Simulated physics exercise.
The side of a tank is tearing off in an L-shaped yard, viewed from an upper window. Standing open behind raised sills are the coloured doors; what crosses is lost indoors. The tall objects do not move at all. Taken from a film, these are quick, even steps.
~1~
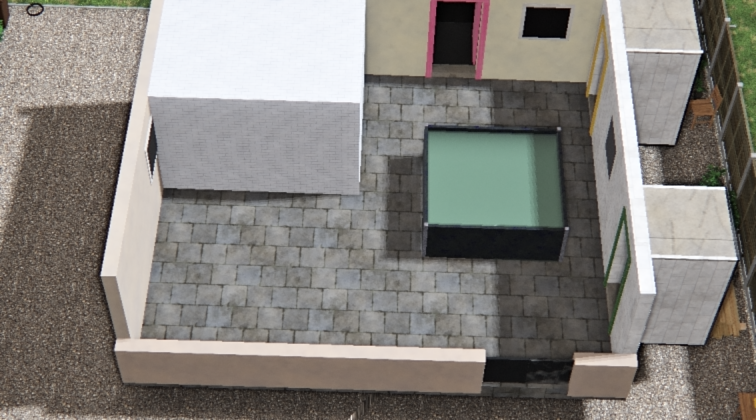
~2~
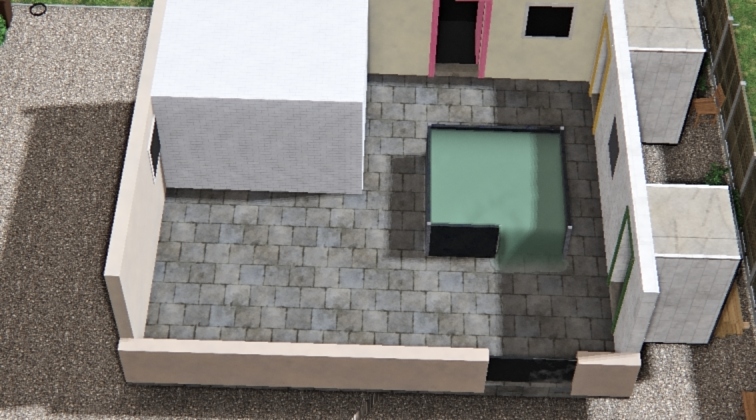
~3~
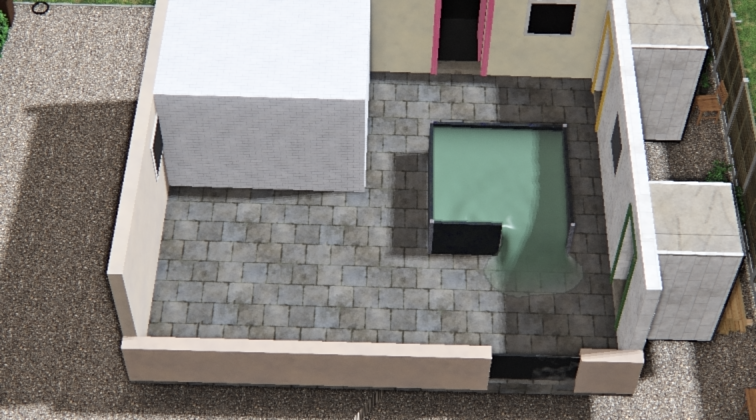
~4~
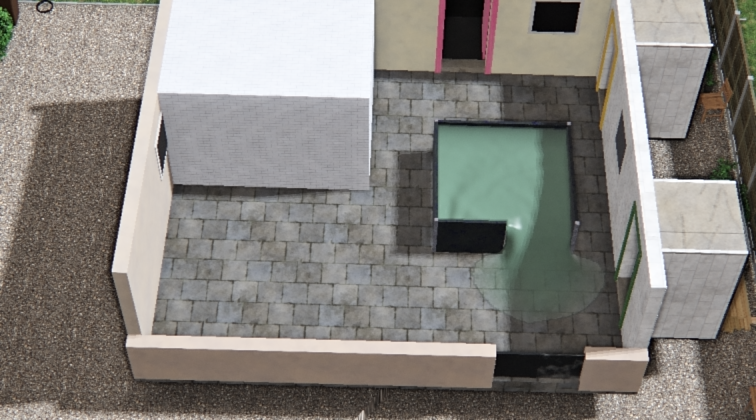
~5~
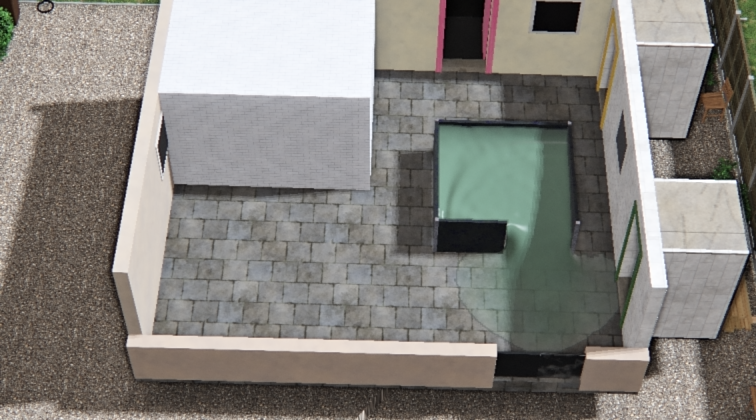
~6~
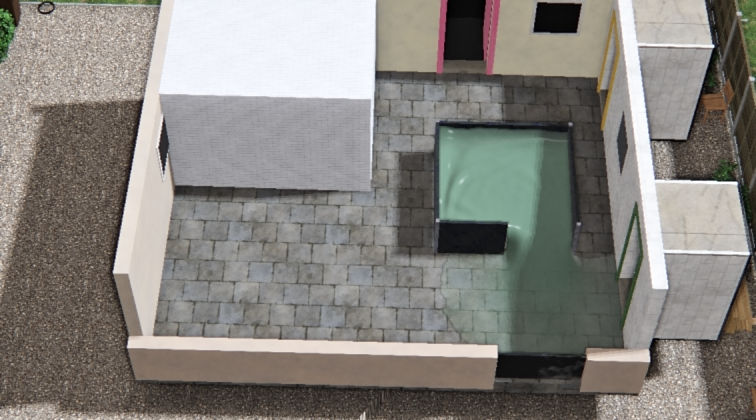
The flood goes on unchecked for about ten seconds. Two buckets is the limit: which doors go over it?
In order: The pink door will be within bounds; the yellow door will be within bounds; the green door will be over the limit.
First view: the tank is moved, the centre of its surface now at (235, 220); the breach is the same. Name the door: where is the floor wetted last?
The door meant here is the door marked pink.
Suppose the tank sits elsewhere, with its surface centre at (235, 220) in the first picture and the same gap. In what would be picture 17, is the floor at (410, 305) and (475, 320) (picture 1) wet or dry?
Soaked, soaked.
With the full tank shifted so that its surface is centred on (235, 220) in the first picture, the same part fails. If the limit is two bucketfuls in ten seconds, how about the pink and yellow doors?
Log - pink door: Limit not reached; yellow door: Limit exceeded.
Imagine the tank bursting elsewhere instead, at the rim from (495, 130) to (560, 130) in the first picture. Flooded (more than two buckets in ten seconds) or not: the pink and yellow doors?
Pink door: Exceeds it; yellow door: Exceeds it.
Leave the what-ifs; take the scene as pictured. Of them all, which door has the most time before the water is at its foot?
The pink door.
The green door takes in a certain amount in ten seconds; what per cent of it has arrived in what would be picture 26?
I get 55 per cent.
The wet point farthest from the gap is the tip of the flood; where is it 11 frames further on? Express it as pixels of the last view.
Point: (286, 363) in the last picture's pixels.
A moment on, water covers 20 % of the floor; the pink door not reached, the yellow door not reached, the green door under two buckets in.
Next, water covers 25 % of the floor; the pink door not reached, the yellow door not reached, the green door over two buckets in.
Then, water covers 55 % of the floor; the pink door not reached, the yellow door not reached, the green door far over two buckets in.
Later, water covers 80 % of the floor; the pink door not reached, the yellow door wet at the sill, nothing in, the green door far over two buckets in.
In the end, water covers 95 % of the floor; the pink door wet at the sill, nothing in, the yellow door under two buckets in, the green door far over two buckets in.
